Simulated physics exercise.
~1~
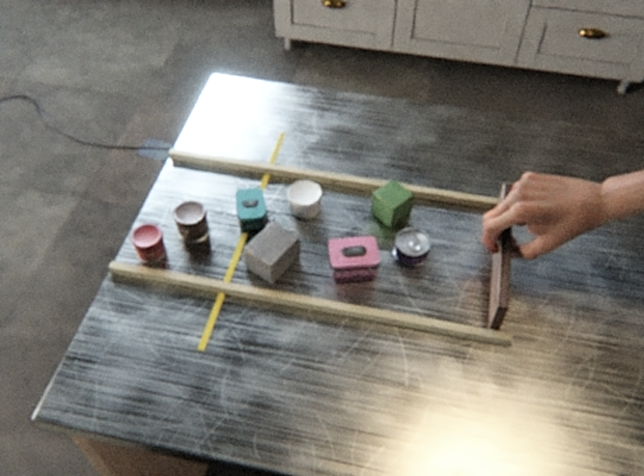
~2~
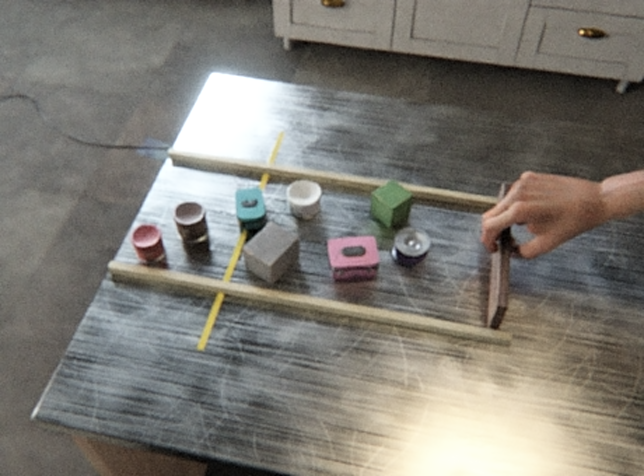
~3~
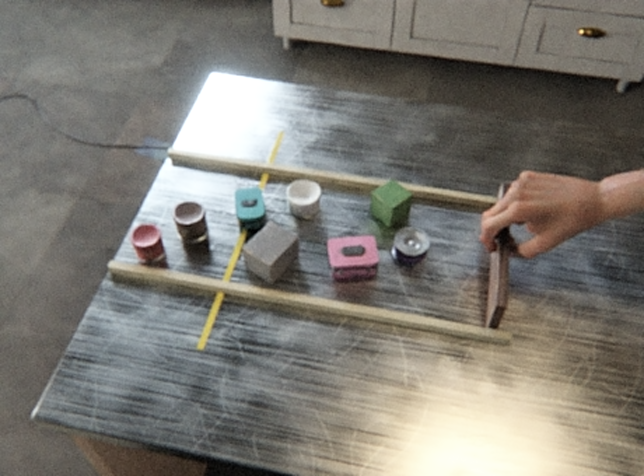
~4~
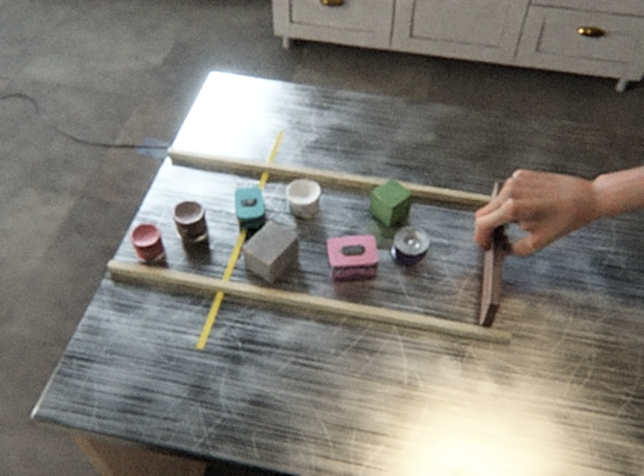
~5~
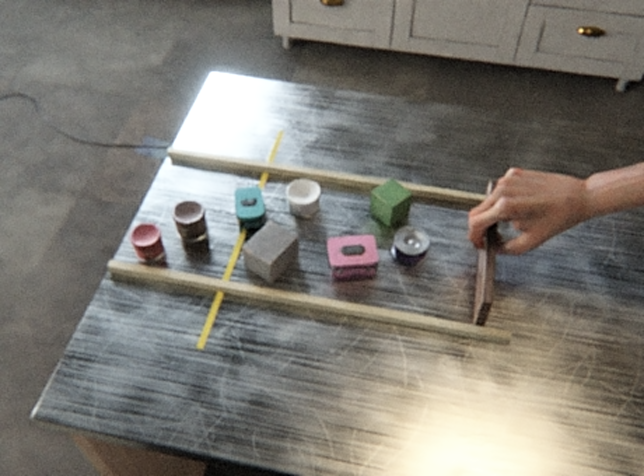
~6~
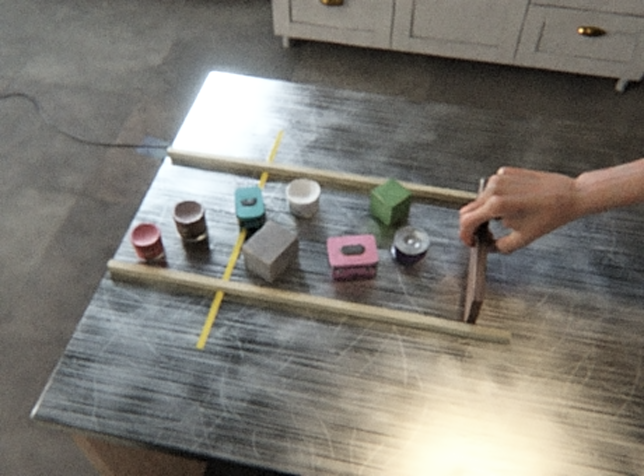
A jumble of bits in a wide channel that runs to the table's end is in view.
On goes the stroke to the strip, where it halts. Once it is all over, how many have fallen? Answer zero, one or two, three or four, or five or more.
When it is over, zero have fallen.
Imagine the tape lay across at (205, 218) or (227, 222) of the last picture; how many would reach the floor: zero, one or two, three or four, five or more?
Taking the spots in order - 1 or 2, then not one.
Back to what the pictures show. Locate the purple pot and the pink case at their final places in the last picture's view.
The purple pot ends up near (232, 212), and the pink case near (217, 248).
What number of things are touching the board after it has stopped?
It adds up to 3.
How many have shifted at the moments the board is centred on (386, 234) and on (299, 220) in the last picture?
I get 3 at the one place and 6 at the other.
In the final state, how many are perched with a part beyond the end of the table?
0, I think.
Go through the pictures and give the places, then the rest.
The first picture shows red pot (149, 244); brown tin (192, 221); turquoise case (251, 211); board (501, 254); tape (248, 226).
The second picture shows brown tin (191, 222); grey block (272, 253).
The third picture shows turquoise case (250, 210); purple pot (411, 247).
The fourth picture shows red pot (148, 242); board (493, 252).
The fifth picture shows brown tin (190, 221); white pot (304, 199).
The sixth picture shows red pot (148, 242); brown tin (190, 220); turquoise case (250, 209); board (478, 249); tape (246, 225).
Soon after, none off yet; red pot at rest near (148, 242); brown tin at rest near (190, 220); turquoise case at rest near (250, 209).
In the end, the number that fall off is zero.
